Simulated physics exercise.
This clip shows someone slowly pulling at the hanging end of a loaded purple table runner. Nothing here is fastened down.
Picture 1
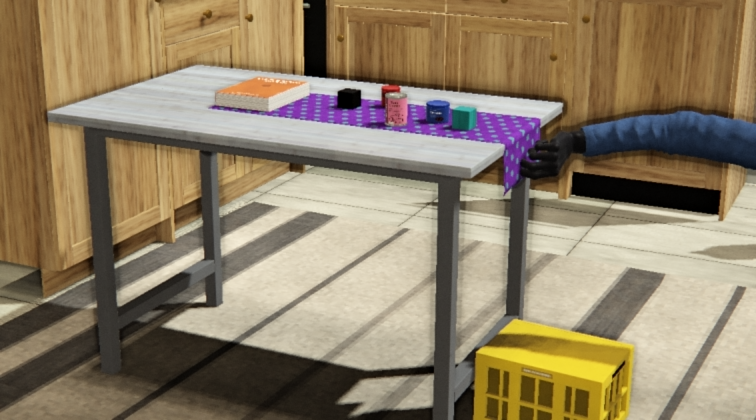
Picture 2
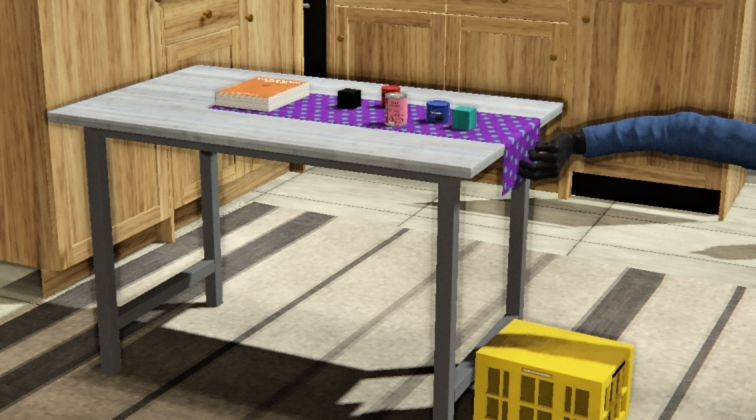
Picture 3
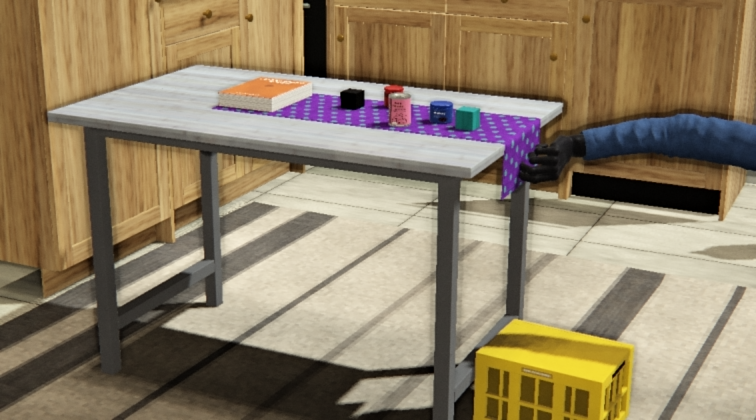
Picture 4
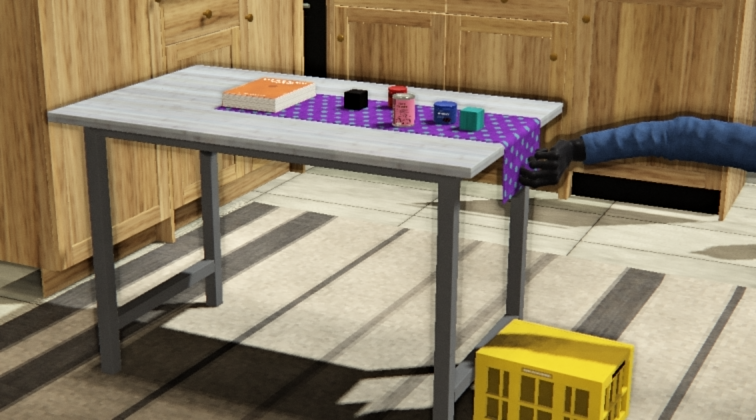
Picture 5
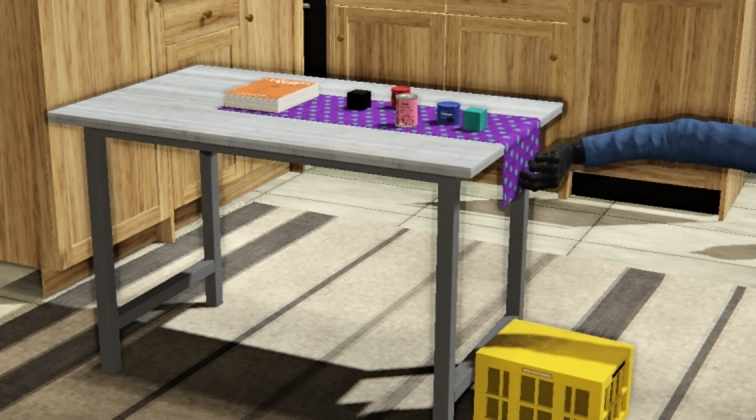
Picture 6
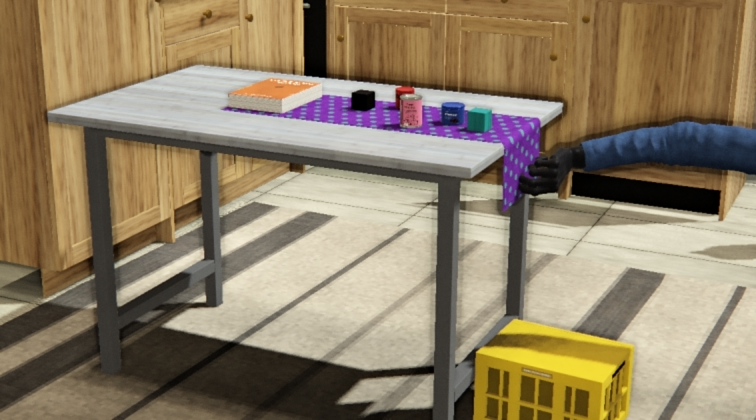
At a table, a gloved hand slowly pulls a purple runner, shifting its objects slightly right.
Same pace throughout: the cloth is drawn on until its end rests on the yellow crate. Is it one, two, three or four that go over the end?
The total lost is four.
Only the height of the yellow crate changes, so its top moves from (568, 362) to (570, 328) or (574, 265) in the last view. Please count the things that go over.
We'd get 3 in the first case and 1 in the second.
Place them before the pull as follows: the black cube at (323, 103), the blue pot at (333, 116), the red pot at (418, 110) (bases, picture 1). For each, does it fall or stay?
Here's how it goes: The black cube remains in place, the blue pot remains in place and the red pot leaves the top.
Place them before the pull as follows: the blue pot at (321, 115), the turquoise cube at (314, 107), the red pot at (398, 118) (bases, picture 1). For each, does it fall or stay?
Looks like the blue pot hangs in there, the turquoise cube hangs in there, and the red pot ends up down.
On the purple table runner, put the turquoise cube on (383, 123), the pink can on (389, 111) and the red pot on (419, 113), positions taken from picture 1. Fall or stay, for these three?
My call: The turquoise cube takes a tumble; the pink can takes a tumble; the red pot takes a tumble.
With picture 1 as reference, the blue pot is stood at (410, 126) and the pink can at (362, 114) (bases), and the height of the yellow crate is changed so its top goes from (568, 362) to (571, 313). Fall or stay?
Outcome: Blue pot is gone; pink can keeps its perch.
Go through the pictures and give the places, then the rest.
In the first picture, hem (503, 196); turquoise cube (465, 108); blue pot (438, 103); pink can (396, 95); red pot (391, 87); black cube (349, 90); top of the crate (568, 362).
In the second picture, hem (502, 196); turquoise cube (465, 108).
In the third picture, hem (500, 199); blue pot (442, 103).
In the fourth picture, hem (502, 204); pink can (404, 96); top of the crate (568, 362).
In the fifth picture, hem (502, 207); red pot (401, 88).
In the sixth picture, hem (502, 212); turquoise cube (480, 110); blue pot (453, 104); pink can (411, 96); red pot (405, 89); black cube (363, 92).
A little later, hem near (520, 258); turquoise cube gone.
Next, hem near (520, 322); turquoise cube, blue pot and pink can gone.
When it is over, hem on the crate; turquoise cube, blue pot, pink can and red pot gone. It carries off four.
